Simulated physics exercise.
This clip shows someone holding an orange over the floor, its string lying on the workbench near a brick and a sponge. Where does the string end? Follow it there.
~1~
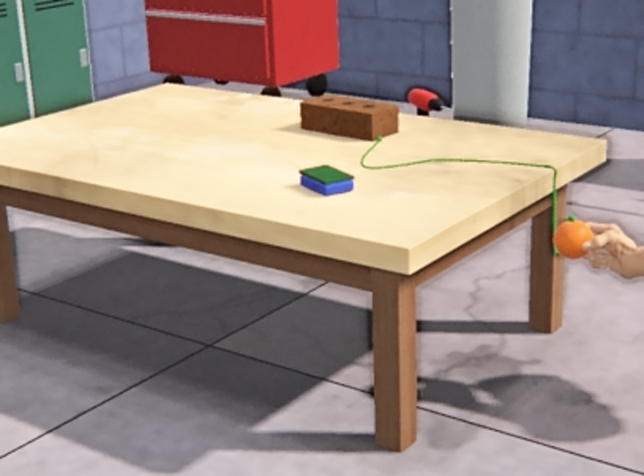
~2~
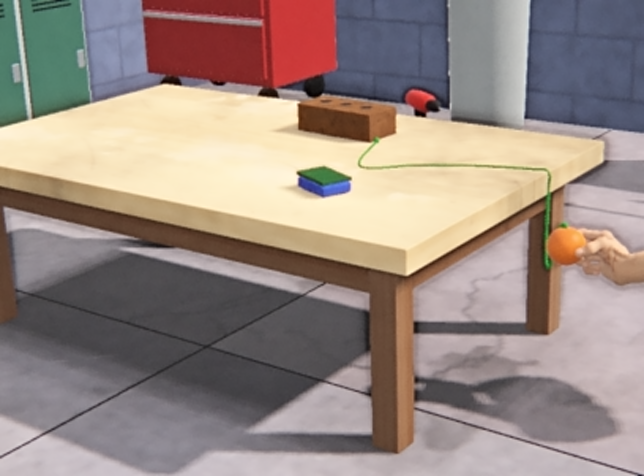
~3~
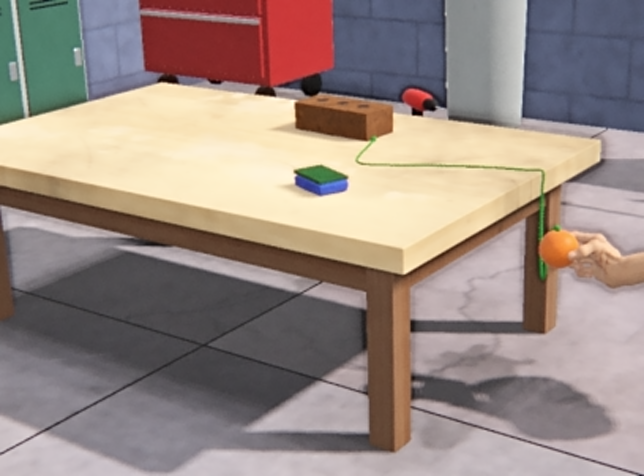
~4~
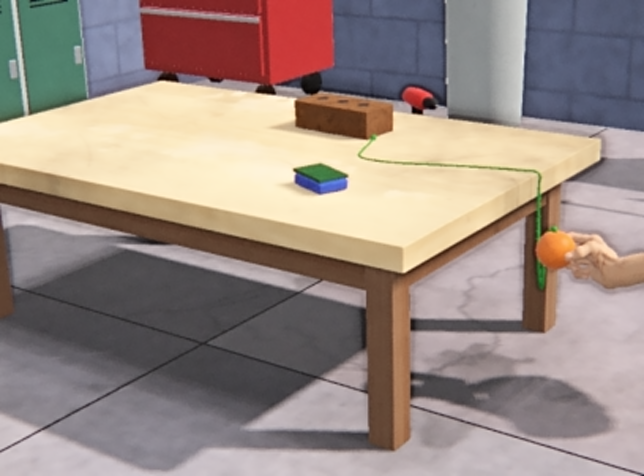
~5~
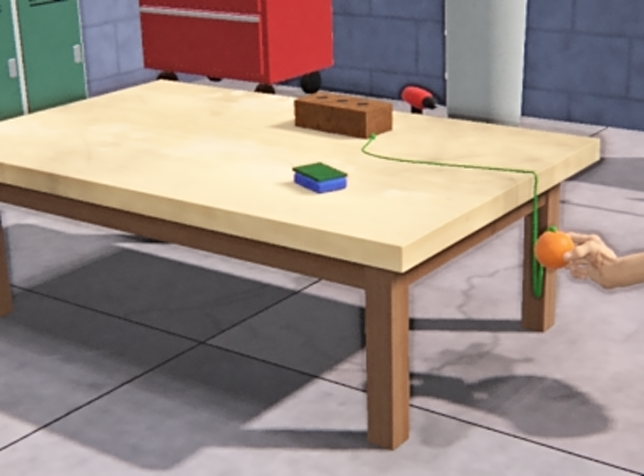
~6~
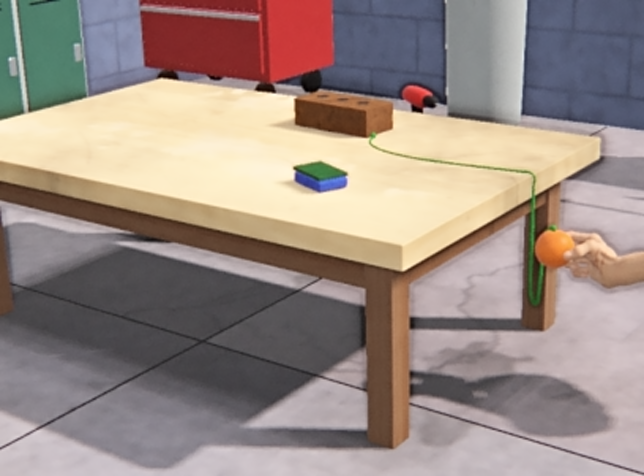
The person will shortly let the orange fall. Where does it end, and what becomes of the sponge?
Well, the orange falls all the way; as for the sponge, it holds its position.
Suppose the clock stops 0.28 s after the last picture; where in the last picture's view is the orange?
At the stated time, position (550, 362).
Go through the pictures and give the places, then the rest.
Orange (573, 240); brick (349, 103); sponge (326, 172), in the first frame.
Orange (566, 246), in the second frame.
Orange (559, 249), in the third frame.
Orange (556, 250); string through (392, 163) (509, 169), in the fourth frame.
Orange (554, 250); string through (406, 161) (520, 171), in the fifth frame.
Orange (555, 249); brick (343, 99); sponge (320, 169); string tied to the brick, with much slack, in the sixth frame.
Then, 0.28 s later than the last view, orange on the floor near (550, 362); brick as before; sponge as before.
Then, 1.14 s later than the last view, orange on the floor near (550, 373); brick as before; sponge as before.
Finally, orange on the floor near (550, 373); brick as before; sponge as before. The orange drops all the way and the sponge stays on top.
